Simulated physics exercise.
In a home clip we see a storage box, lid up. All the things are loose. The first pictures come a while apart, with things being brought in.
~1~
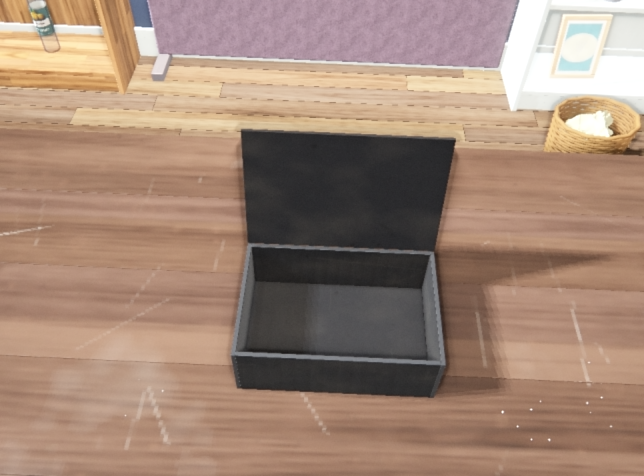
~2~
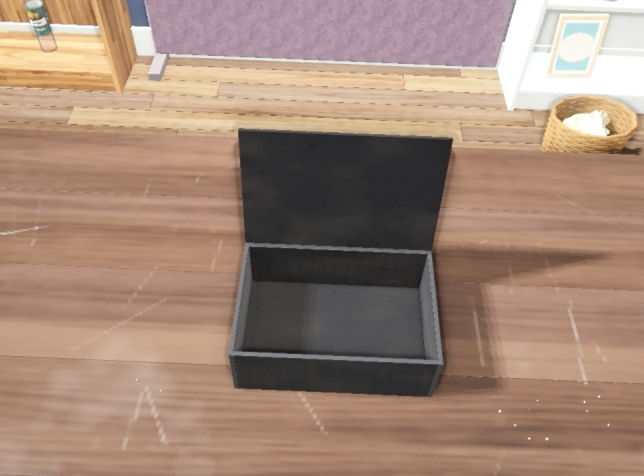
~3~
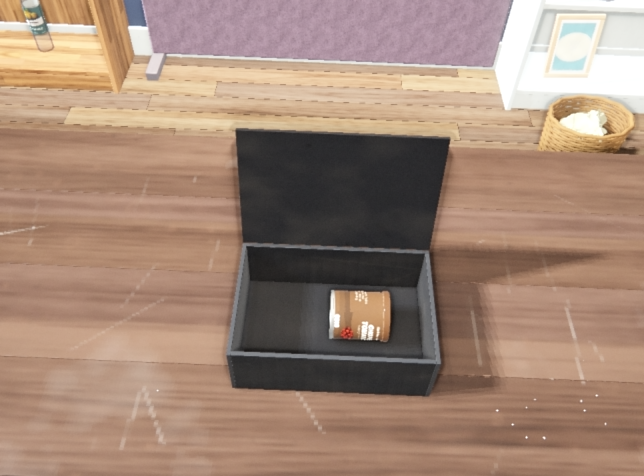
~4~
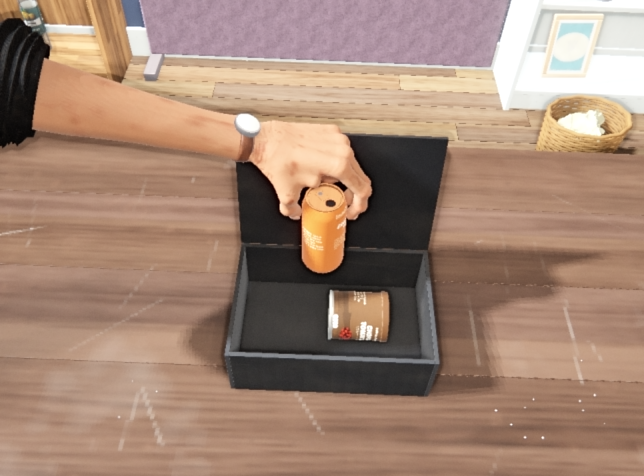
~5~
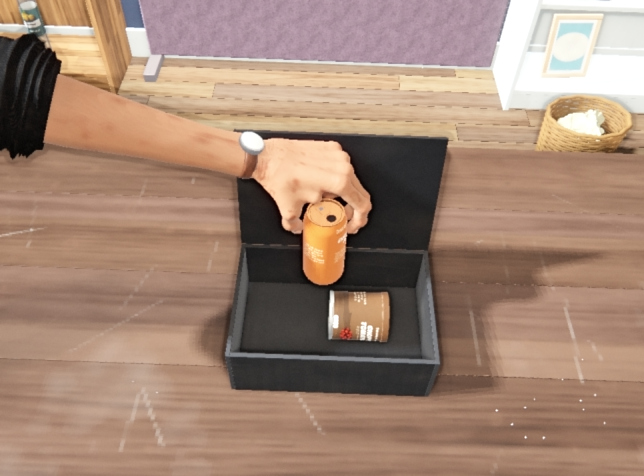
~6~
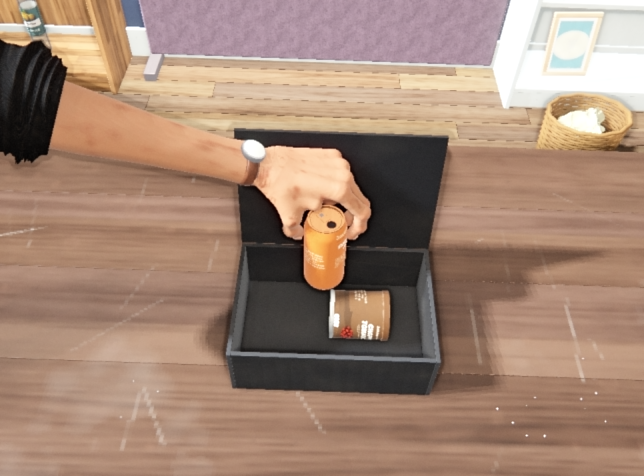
Brown tin appearing on its side in an open black box, then a hand lowering an orange can in beside it.
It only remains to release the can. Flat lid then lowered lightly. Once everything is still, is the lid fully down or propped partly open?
Comes to rest closed.
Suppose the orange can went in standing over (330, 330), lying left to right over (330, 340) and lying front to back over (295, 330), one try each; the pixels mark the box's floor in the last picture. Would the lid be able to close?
The first attempt ends with the lid standing open, the second with it lying shut, and the third with it lying shut.
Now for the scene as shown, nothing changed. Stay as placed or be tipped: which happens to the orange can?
After all that, it finishes out of line.
Then, 0.50 s after the last picture, orange can tipped 74° from how it was near (291, 297); brown tin rolled a little.
Then, 1.50 s after the last picture, lid 68° above the rim; orange can on its side near (300, 302); brown tin rolled about its own width.
Then, 1.90 s after the last picture, lid 15° above the rim; orange can on its side near (300, 301); brown tin rolled about its own width.
At rest, lid shut; tipped over in the box, orange can; moved from the start, brown tin. Seen from the same camera at the end, orange can near (300, 301).
